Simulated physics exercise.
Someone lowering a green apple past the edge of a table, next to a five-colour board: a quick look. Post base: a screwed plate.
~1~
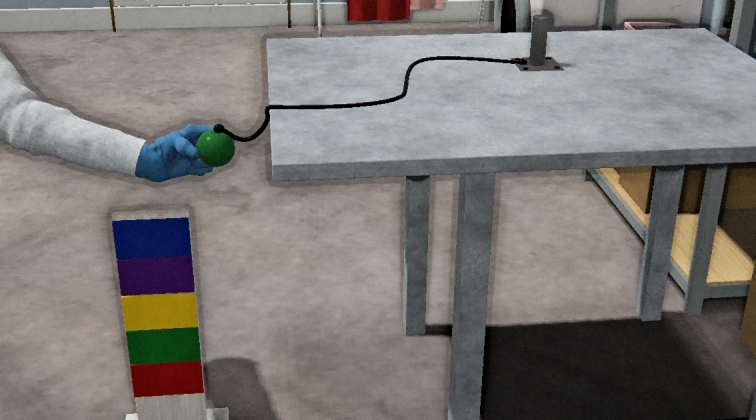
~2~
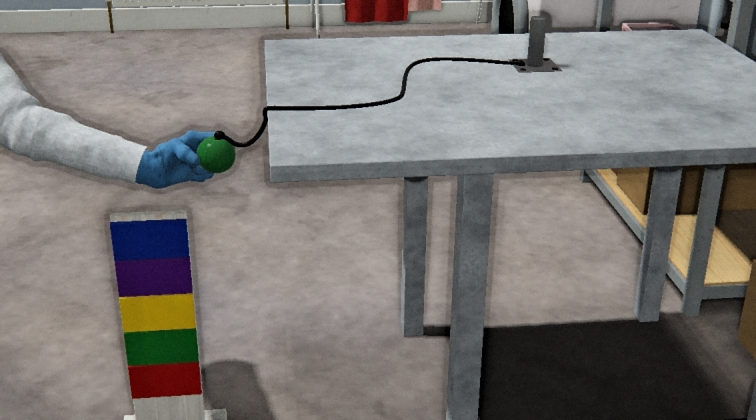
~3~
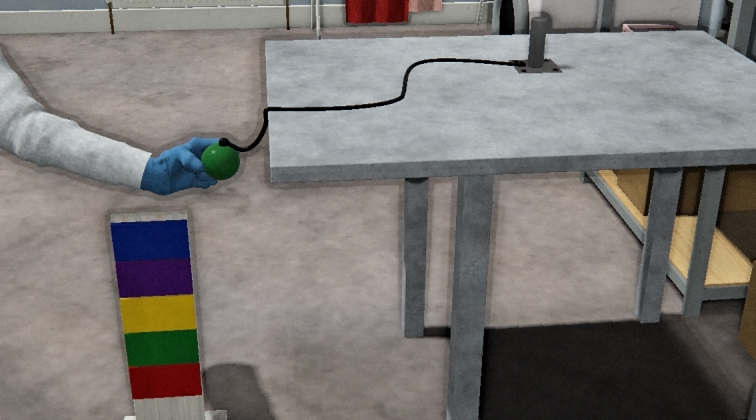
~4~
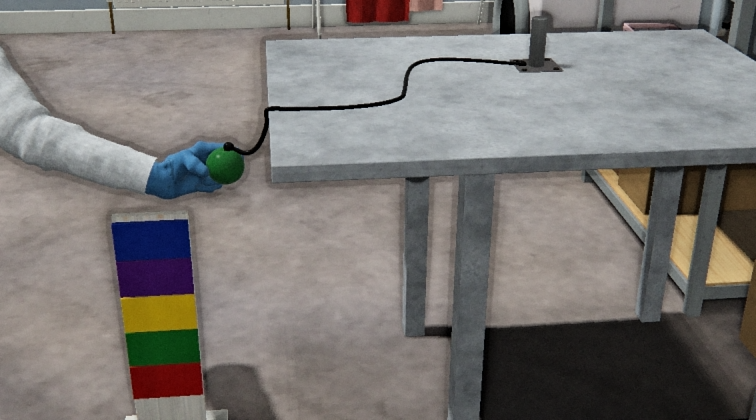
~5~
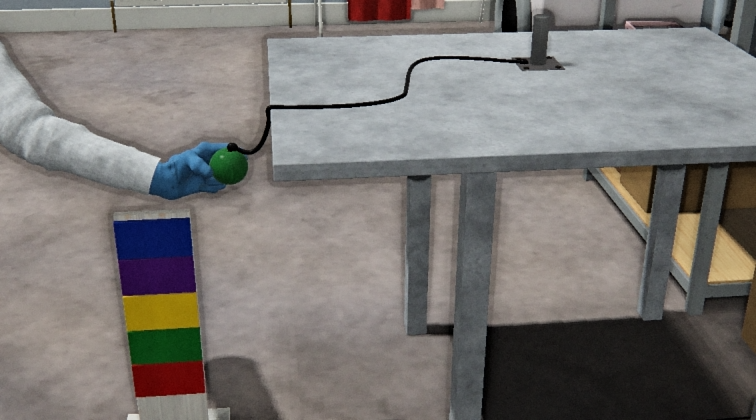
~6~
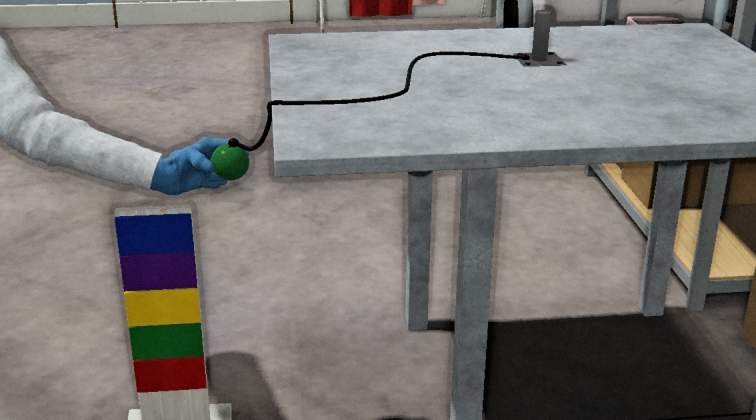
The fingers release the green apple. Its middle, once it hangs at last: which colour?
Colour: Purple.
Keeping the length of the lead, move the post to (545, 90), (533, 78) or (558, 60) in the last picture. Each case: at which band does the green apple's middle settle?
Try one - yellow; try two - yellow; try three - purple.
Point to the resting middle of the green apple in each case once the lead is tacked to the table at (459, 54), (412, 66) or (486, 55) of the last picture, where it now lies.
About (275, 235), (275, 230) and (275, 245).
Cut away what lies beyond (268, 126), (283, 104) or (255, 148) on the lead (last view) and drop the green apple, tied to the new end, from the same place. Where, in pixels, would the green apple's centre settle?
Taking them in turn, it's about (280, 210), then about (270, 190), and finally about (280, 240).
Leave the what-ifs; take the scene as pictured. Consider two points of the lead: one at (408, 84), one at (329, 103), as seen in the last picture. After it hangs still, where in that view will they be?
You'll find the first mark at (338, 81) and the second mark at (270, 126).
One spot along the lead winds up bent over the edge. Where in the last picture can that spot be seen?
Location: About (363, 101).
A little later, apple near (307, 236); level with purple.
Next, apple near (268, 258); level with purple.
When it is over, apple near (273, 255); level with purple. The lead holds its middle at purple.
